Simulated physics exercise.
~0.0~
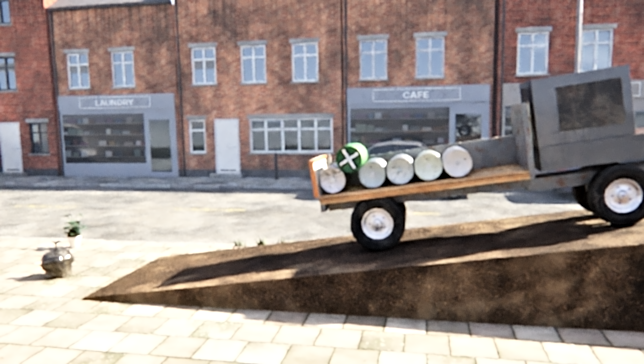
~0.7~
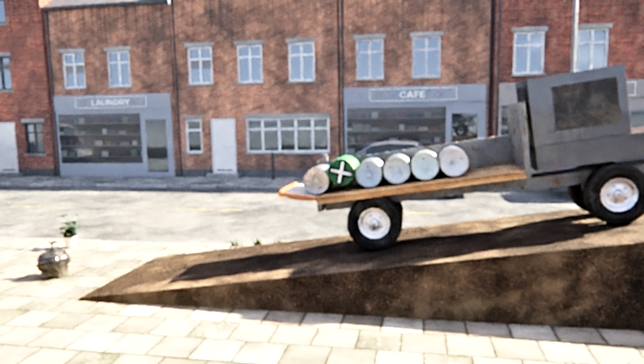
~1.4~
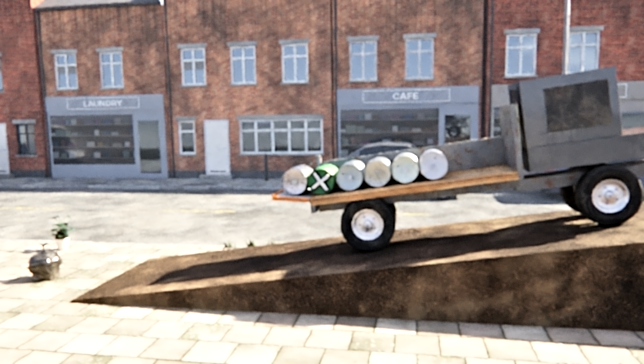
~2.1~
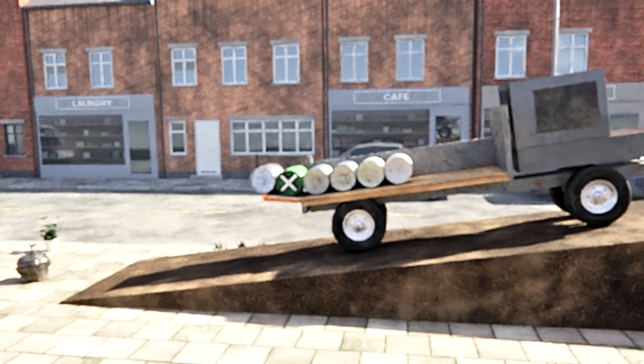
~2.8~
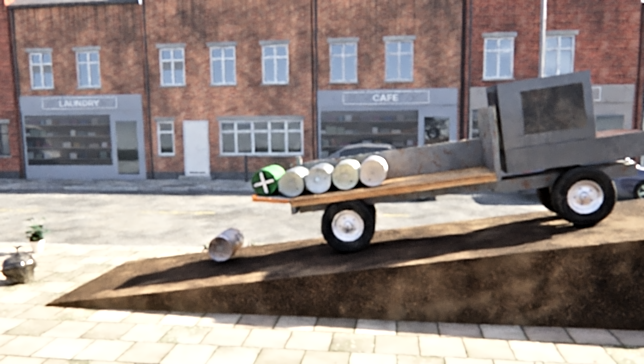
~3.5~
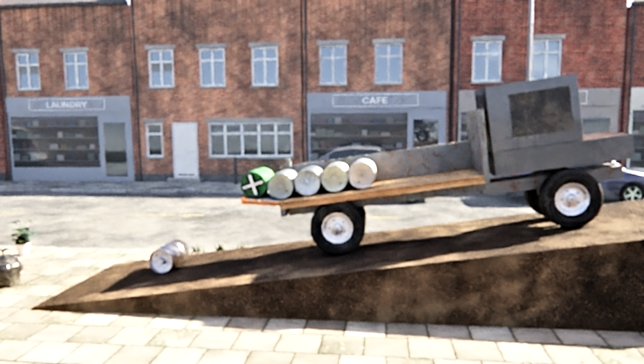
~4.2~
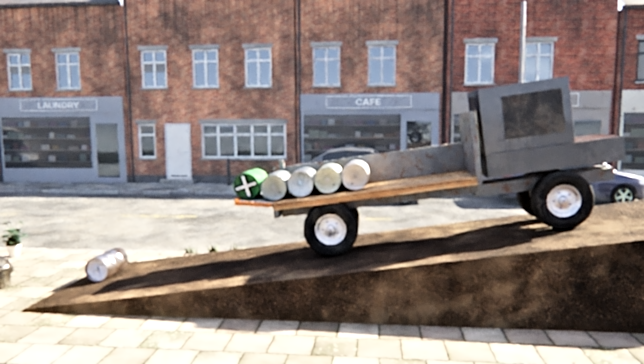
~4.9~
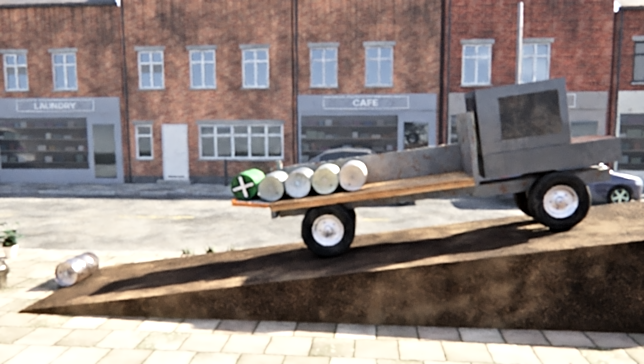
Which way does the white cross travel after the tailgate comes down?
The white cross moves to the left, carried along as the green keg rolls towards the open end of the pick-up.
A green keg marked with a white cross rides among pale kegs on the bed of a grey pick-up, seen side-on as it stands on a brown ramp falling to the left. Behind are brick buildings with a laundry and a cafe, and a potted plant stands near the ramp's foot. The tailgate swings down and the kegs roll left towards it. The pale keg ahead of the green one drops off the end and rolls down the ramp. The green keg rolls onto the lowered gate and stops near its edge, with four pale kegs still behind it.
